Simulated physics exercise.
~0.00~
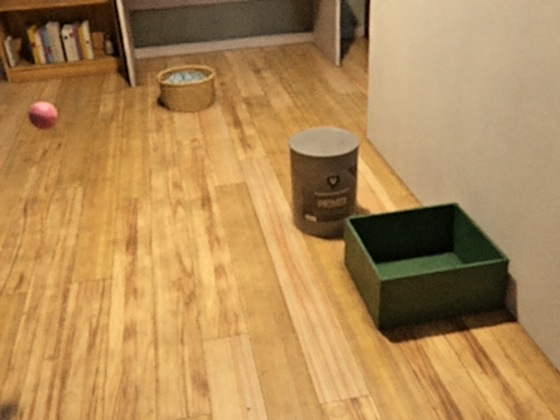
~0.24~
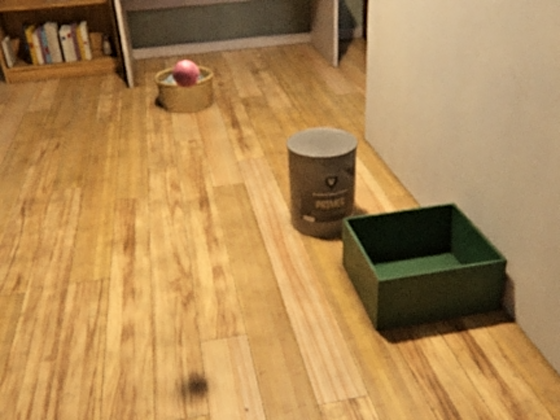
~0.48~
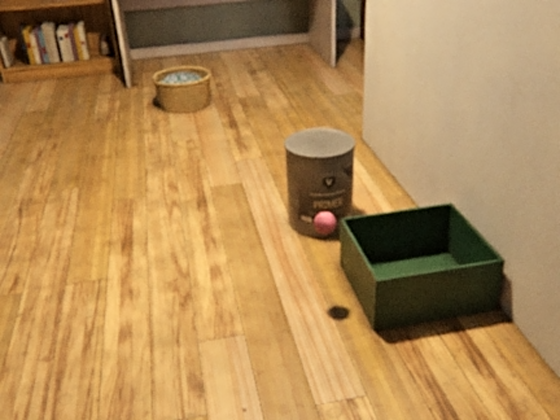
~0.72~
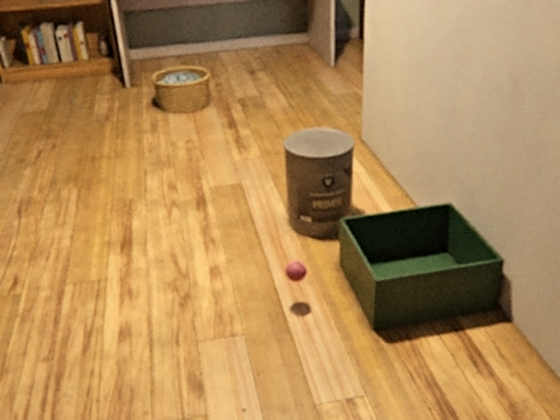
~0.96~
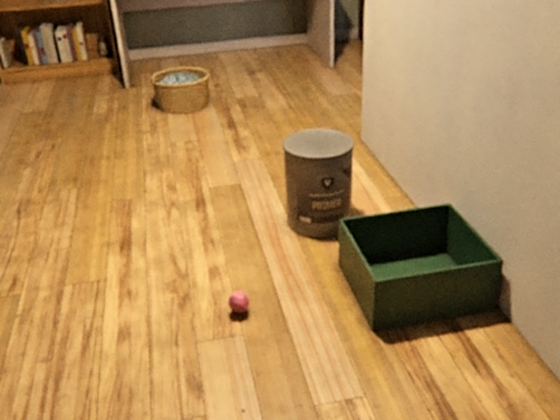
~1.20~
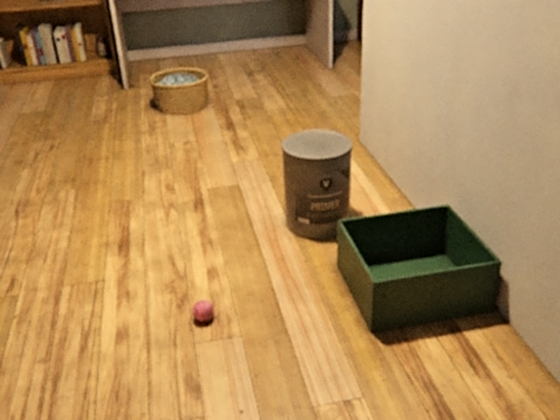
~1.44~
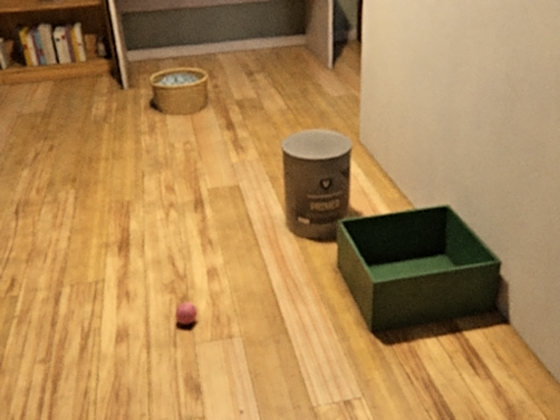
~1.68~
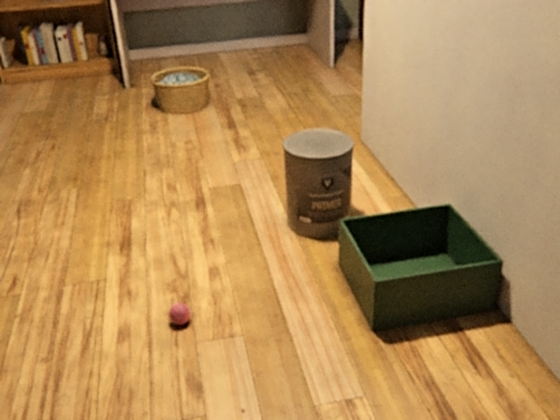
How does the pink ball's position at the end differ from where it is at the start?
At the start the pink ball is in the air at the upper left of the view. At the end it is on the wooden floor, lower down and farther right, to the left of the green box and outside it.
